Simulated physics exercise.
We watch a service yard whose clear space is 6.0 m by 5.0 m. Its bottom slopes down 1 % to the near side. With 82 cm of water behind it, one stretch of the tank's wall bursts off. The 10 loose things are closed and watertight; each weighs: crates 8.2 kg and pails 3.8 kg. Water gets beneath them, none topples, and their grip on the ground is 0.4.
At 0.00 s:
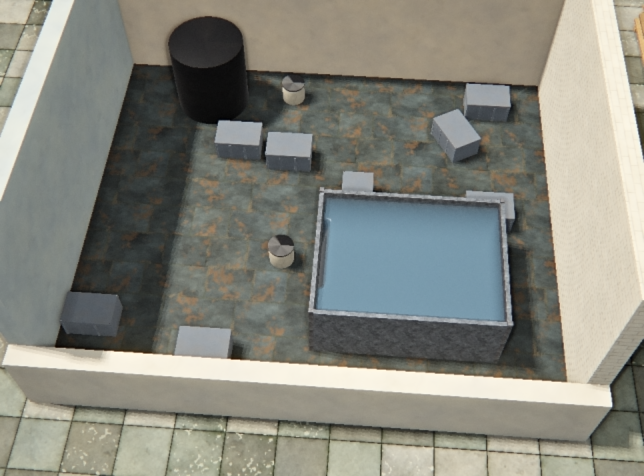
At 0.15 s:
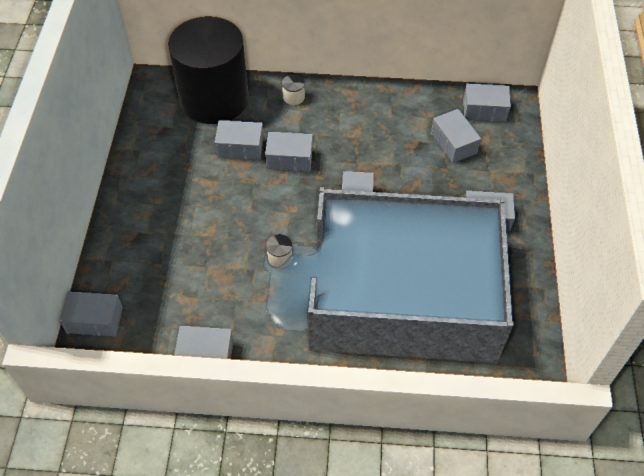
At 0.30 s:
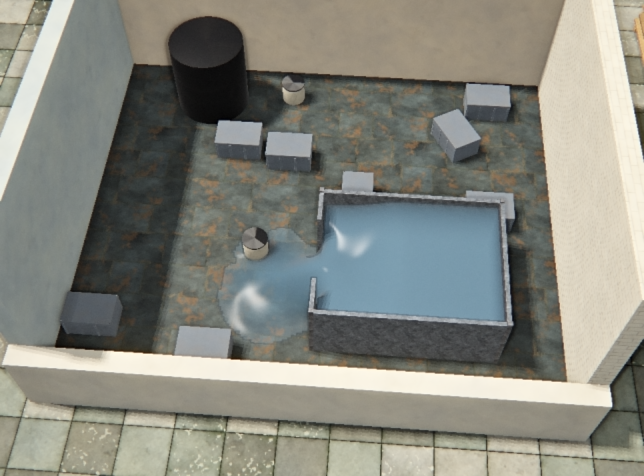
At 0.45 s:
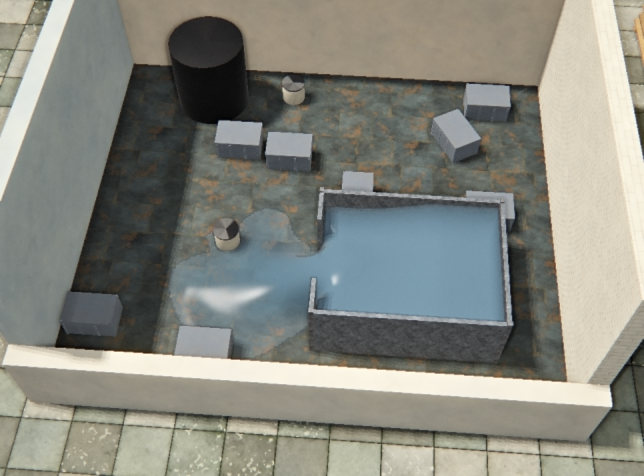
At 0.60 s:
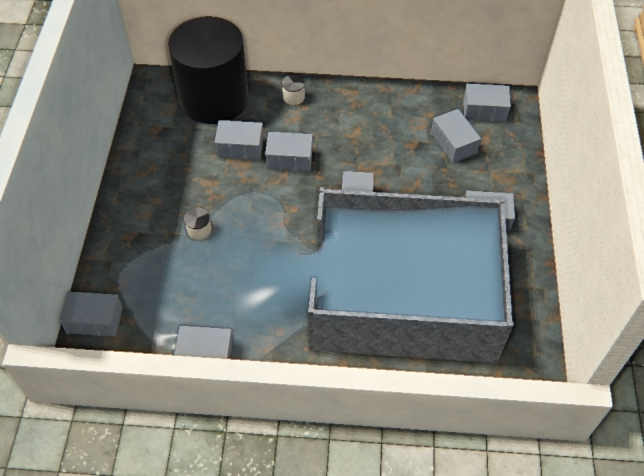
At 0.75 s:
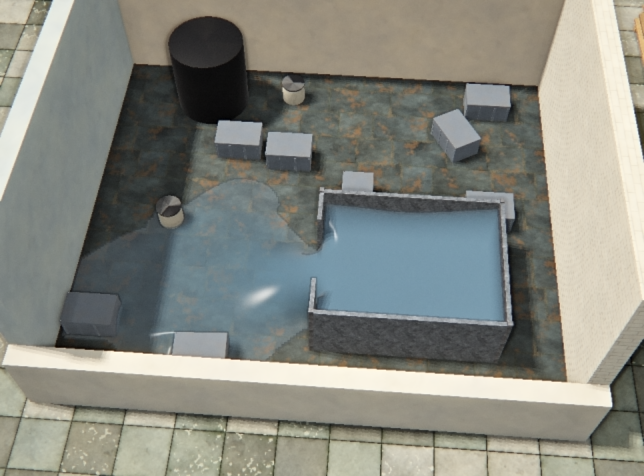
Water burst through a gap in the left wall of a raised tank and spread across the yard floor, pushing a small pail steadily leftward, then reached the grey crates near the front wall.
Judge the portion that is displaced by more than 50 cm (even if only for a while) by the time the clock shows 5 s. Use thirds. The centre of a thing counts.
That comes to from one to two thirds.
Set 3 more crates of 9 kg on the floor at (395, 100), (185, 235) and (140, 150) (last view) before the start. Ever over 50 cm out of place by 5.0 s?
In that order: Short of it, past it, past it.
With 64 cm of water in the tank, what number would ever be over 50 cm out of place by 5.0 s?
In that case 3 of them.
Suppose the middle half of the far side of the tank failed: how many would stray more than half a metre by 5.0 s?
Then 8.
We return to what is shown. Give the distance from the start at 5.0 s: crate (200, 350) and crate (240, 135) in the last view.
In turn: 150 cm, 140 cm.
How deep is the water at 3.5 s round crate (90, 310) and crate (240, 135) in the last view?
About 21 and 4 cm.
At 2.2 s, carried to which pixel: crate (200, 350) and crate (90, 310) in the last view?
Near (103, 325) and (84, 275).
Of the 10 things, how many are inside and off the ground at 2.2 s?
I count 3.
After 1.1 s 1 of 10 are over 50 cm from their spots; 2 afloat.
After 2.2 s 2 of 10 are over 50 cm from their spots; 3 afloat.
After 3.5 s 3 of 10 are over 50 cm from their spots; 3 afloat.
After 5.0 s 6 of 10 are over 50 cm from their spots, and 6 have been at some point; 4 afloat.
